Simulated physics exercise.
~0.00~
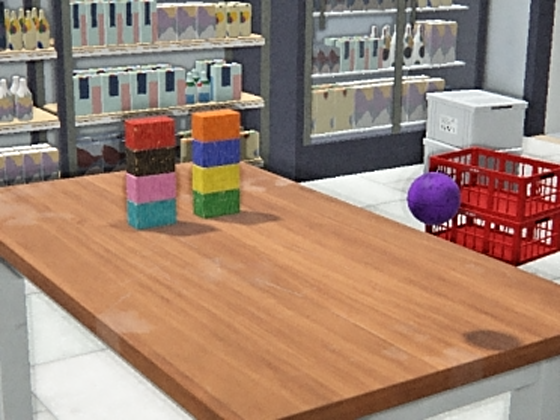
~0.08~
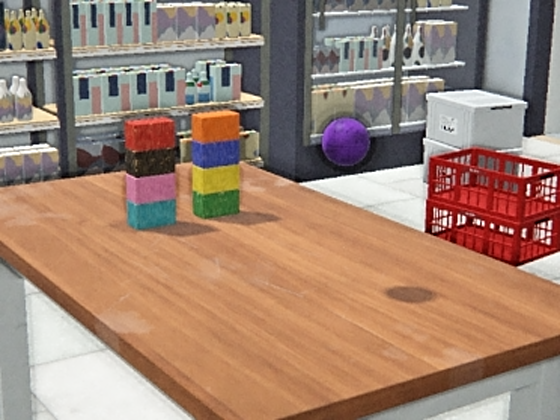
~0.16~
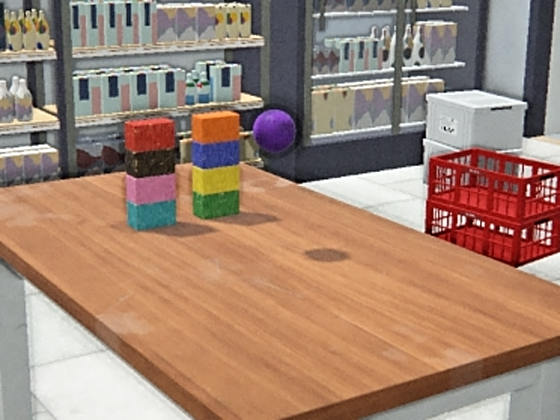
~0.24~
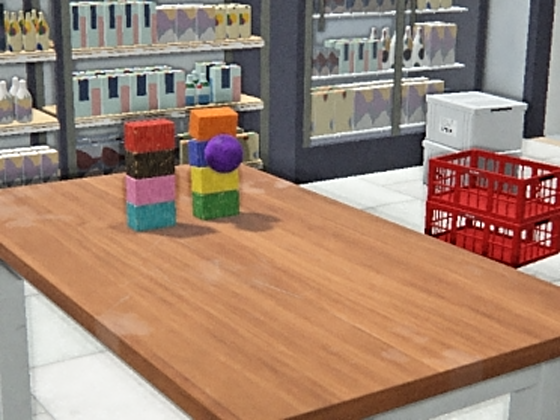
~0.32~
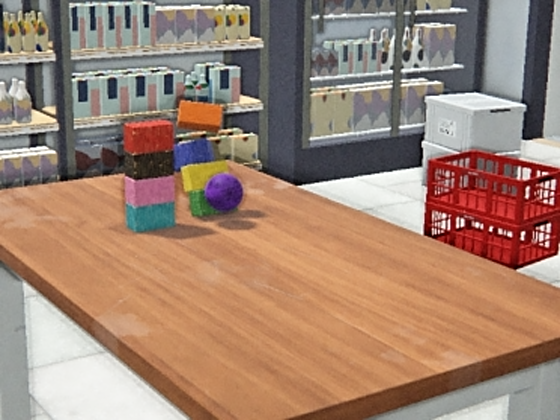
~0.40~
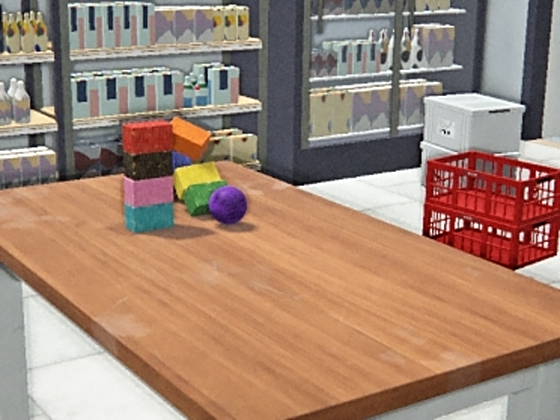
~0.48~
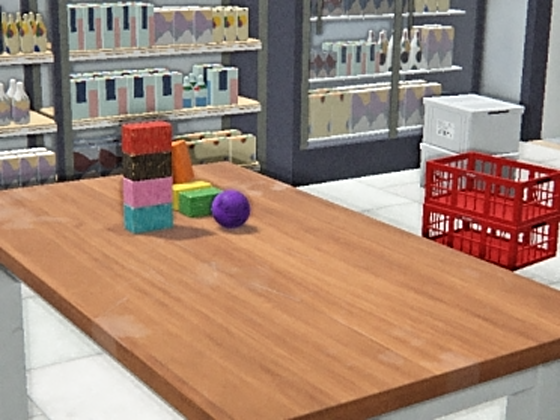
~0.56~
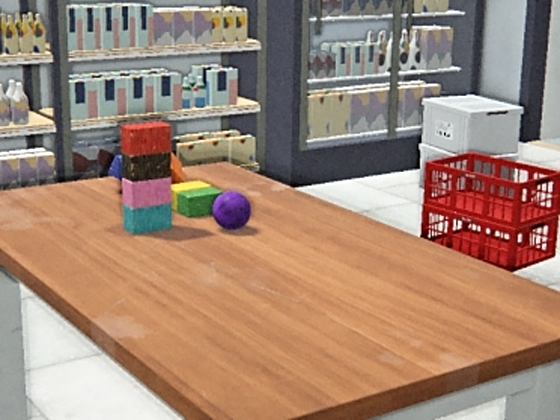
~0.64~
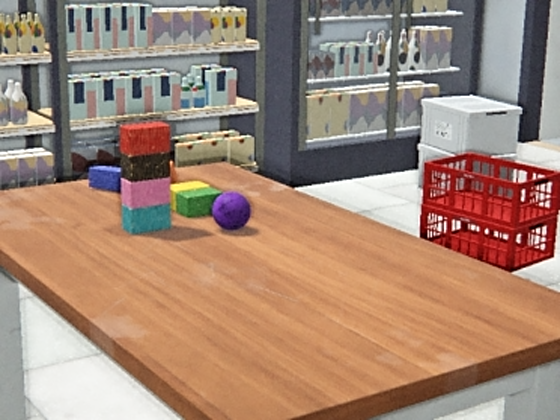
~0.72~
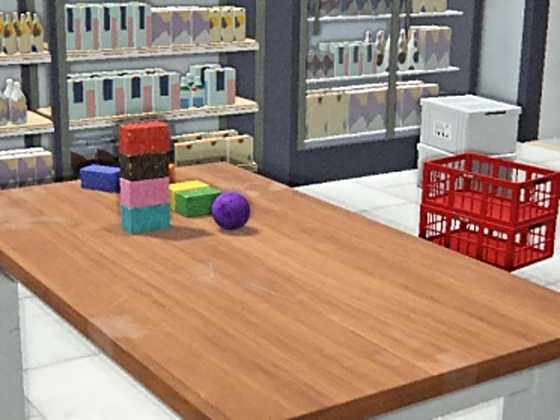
Shop table with two block stacks, a purple ball flying in from the right and toppling one, the red-topped stack staying upright.
